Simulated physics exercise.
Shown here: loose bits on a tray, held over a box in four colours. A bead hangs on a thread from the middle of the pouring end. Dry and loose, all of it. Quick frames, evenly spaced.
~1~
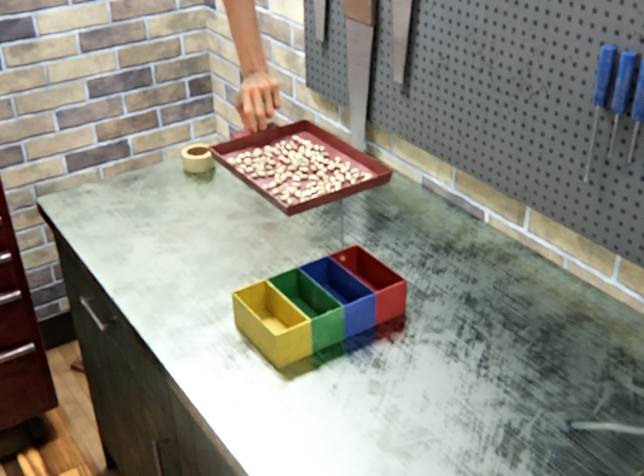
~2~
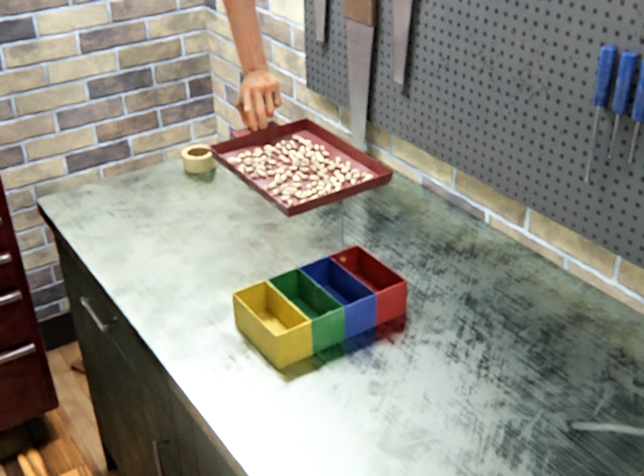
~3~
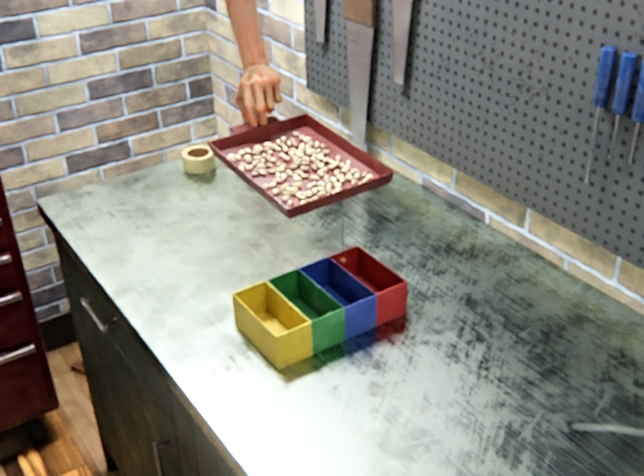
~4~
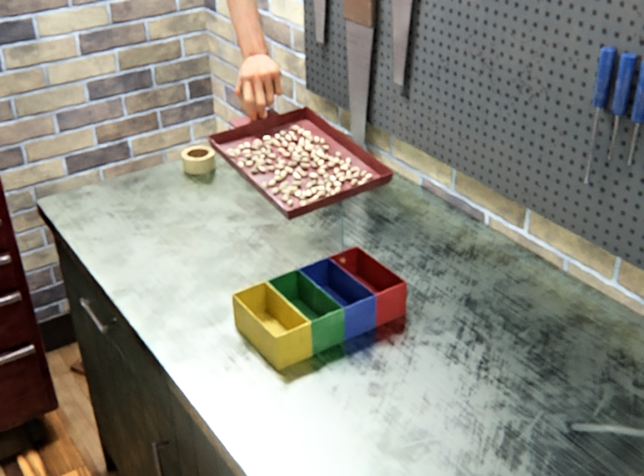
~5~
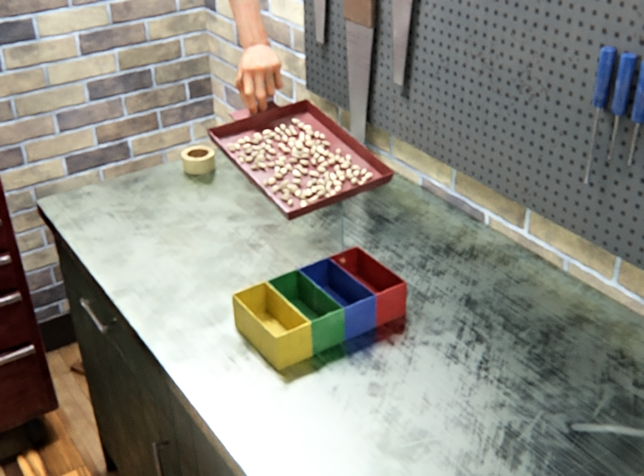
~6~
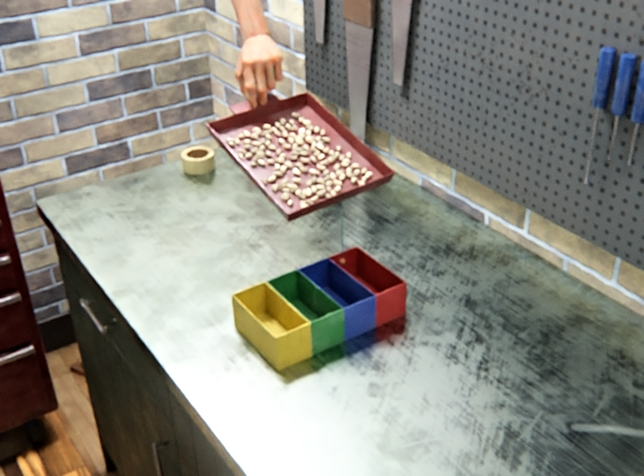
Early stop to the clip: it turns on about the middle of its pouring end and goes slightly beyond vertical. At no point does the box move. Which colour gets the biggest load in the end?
The green cell gets the biggest load.
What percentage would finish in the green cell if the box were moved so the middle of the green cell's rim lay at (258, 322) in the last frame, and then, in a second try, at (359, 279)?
In the first position around 0 percent, in the second around 30 percent.
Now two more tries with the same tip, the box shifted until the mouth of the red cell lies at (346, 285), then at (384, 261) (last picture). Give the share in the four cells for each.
First placement near 80 percent, second near 90 percent.
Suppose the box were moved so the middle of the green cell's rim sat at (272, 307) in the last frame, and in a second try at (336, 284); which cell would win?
The blue one, then the yellow cell.
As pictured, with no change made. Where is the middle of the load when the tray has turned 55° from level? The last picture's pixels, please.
I'd mark it close to (319, 177).
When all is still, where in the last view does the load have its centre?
Roughly pixel (329, 327).
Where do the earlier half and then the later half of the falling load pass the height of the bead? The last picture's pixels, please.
Near (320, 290) to start, and near (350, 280) afterwards.
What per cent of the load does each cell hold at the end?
Approximate shares in per cent - yellow cell 0, green cell 50, blue cell 30, red cell 20.
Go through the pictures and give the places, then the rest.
Corners of the pouring end at (288, 205) and (389, 170), level; middle of the load at (293, 169), white beans; bead on its thread at (343, 259); yellow cell at (294, 341); green cell at (328, 327); blue cell at (360, 313); red cell at (391, 299), in the first frame.
Corners of the pouring end at (288, 205) and (390, 171), level; middle of the load at (293, 169), in the second frame.
Corners of the pouring end at (289, 207) and (390, 171), tipped barely, lowest at the left corner; middle of the load at (293, 167), in the third frame.
Corners of the pouring end at (288, 208) and (390, 172), tipped a little, lowest at the left corner; middle of the load at (296, 160), in the fourth frame.
Corners of the pouring end at (289, 210) and (391, 171), tipped a little, lowest at the left corner; middle of the load at (296, 157), in the fifth frame.
Corners of the pouring end at (289, 211) and (391, 172), tipped a little, lowest at the left corner; middle of the load at (296, 153); yellow cell at (294, 344); green cell at (327, 329); blue cell at (360, 315); red cell at (391, 302), in the sixth frame.
Soon after the last picture, tray tipped steeply; all on the tray.
A little later, tray tipped right over; nearly all on the tray; a stray few in the green cell.
Later still, tray tipped past a quarter turn; about half in the green cell; about a quarter in the blue cell; about a quarter in the red cell; a stray few in the yellow cell; a small part falling or outside the box.
At rest, tray tipped past a quarter turn; about half in the green cell; about a quarter in the blue cell; about a quarter in the red cell; a stray few in the yellow cell; a small part outside the box.
